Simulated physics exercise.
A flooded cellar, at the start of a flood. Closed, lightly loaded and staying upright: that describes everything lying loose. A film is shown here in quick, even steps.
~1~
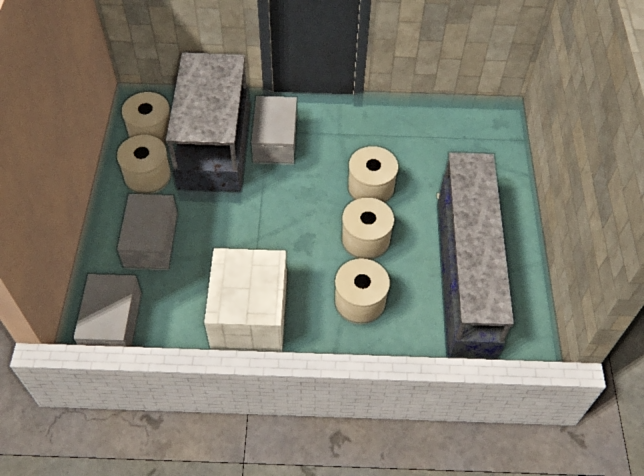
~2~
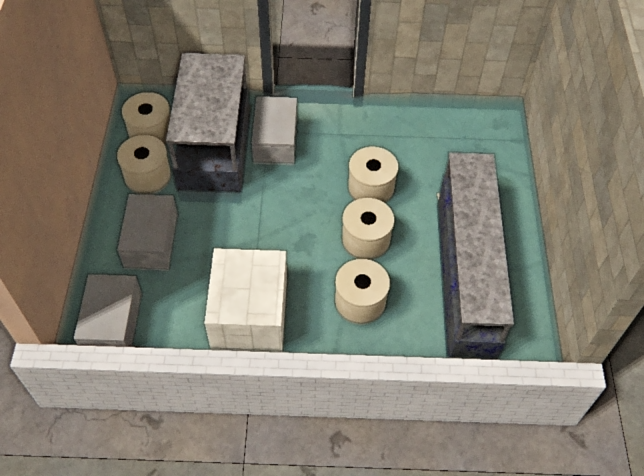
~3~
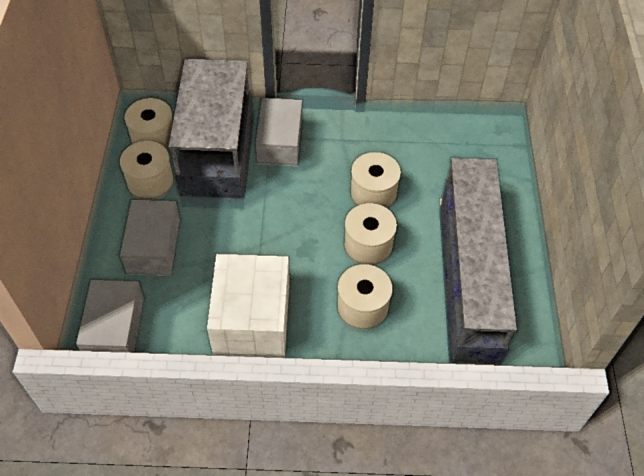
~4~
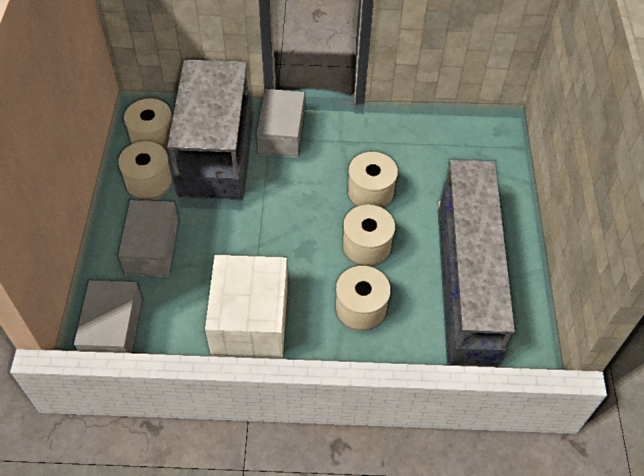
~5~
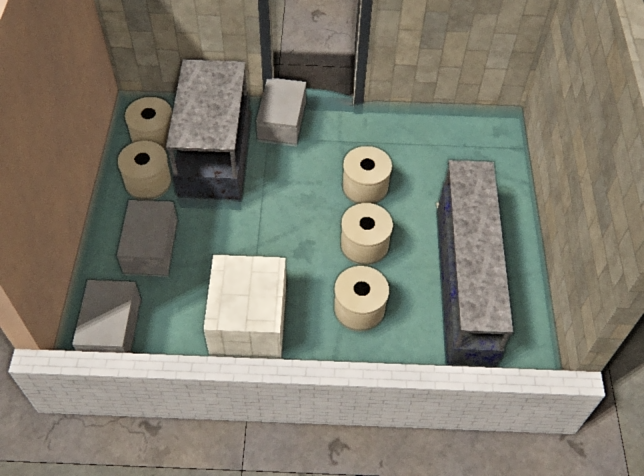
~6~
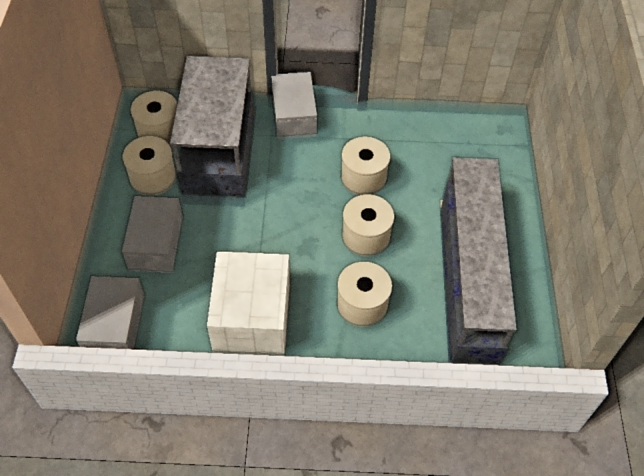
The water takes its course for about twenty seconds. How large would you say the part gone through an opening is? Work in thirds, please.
It reaches a third, not two.
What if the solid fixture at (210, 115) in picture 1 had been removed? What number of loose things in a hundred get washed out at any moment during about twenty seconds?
Share affected: Approx. 60 %.
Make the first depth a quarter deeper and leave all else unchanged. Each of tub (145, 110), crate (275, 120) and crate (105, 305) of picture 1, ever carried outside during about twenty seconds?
Ordered answer: Retained; flushed away; retained.
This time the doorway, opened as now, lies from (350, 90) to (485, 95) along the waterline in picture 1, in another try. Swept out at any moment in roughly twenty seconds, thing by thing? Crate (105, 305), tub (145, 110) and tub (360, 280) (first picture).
The three read no escape, no escape and escape, respectively.
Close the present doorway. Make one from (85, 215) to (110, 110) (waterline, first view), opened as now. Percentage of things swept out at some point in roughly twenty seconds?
90 per cent or so.
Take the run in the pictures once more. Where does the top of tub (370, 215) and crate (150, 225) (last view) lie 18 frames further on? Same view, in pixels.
Estimated positions: (340, 116); (243, 206).
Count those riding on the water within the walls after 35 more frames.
By my reckoning the number comes out at 5.
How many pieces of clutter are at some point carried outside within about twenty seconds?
So, 4 of them.
A moment on, 1 of 8 are out; 7 afloat.
Next, 2 of 8 are out; 6 afloat.
Later, 3 of 8 are out; 5 afloat.
In the end, 4 of 8 are out; 4 afloat.
